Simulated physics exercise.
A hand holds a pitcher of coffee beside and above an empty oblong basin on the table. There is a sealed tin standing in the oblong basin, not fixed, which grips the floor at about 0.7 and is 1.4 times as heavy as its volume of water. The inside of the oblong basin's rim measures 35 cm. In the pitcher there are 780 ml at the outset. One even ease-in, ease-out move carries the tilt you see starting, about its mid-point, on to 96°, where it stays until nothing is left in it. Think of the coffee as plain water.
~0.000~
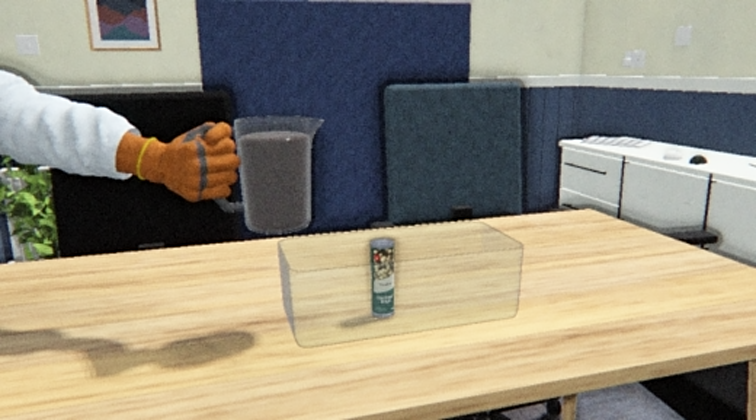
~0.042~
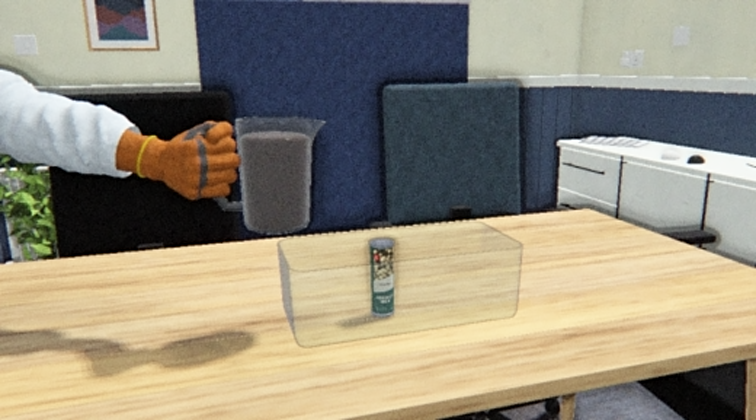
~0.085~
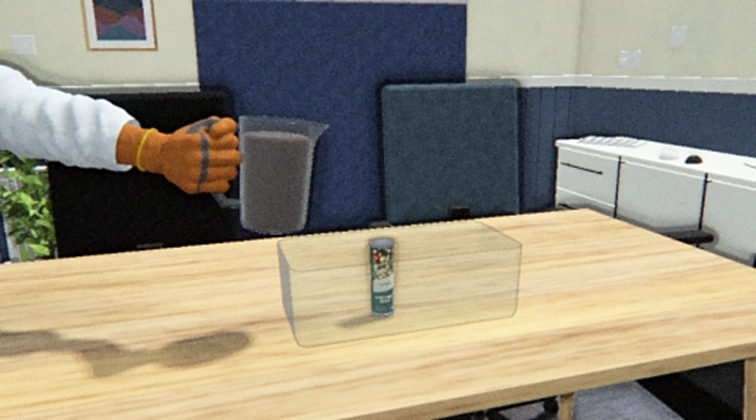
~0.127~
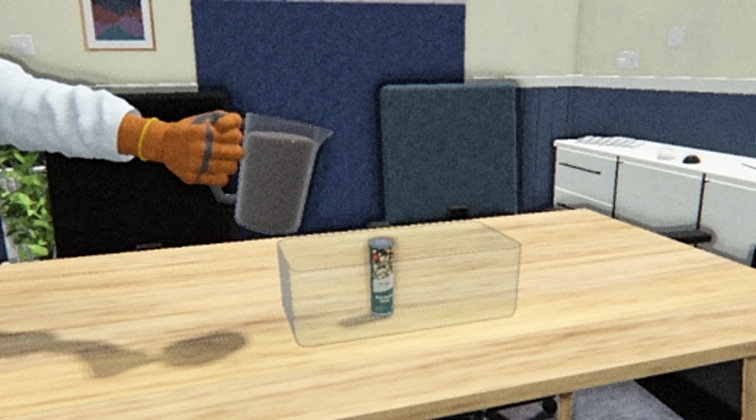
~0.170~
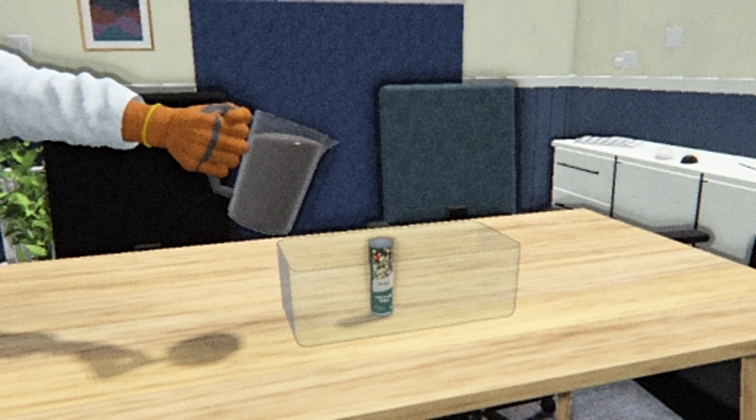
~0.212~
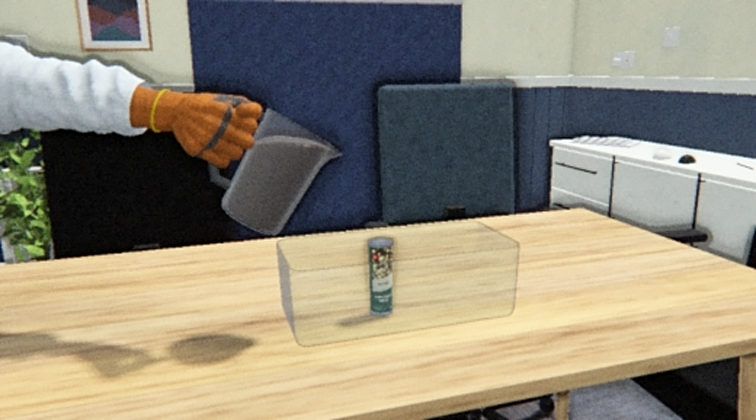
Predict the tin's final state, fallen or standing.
It is tipped.
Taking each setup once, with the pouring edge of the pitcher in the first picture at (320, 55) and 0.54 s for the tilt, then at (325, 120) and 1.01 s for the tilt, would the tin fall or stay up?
First it stays on its base; then it tips over.
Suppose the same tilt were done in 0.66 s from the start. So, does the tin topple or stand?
With that tilt, the tin tips.
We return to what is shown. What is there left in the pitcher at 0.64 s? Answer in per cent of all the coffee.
I reckon near 34 per cent still sits there.
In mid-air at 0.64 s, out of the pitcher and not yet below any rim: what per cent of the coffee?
Close to 14 per cent.
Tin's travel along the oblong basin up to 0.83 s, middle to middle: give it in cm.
Some 7 cm.
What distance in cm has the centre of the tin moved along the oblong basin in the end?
Roughly 8.0 cm.
Then, 0.46 s in, the tilt is 91° and 68 per cent is still to pour; the tin stands where it began.
Then, 0.64 s in, the tilt is 96° and 34 per cent is still to pour; the tin leans 5°.
Then, 0.83 s in, the tilt is 96° and 12 per cent is still to pour; the tin lies on its side.
Then, 1.04 s in, the tilt is 96° and 4 per cent is still to pour; the tin lies on its side.
Finally, the tin lies on its side.
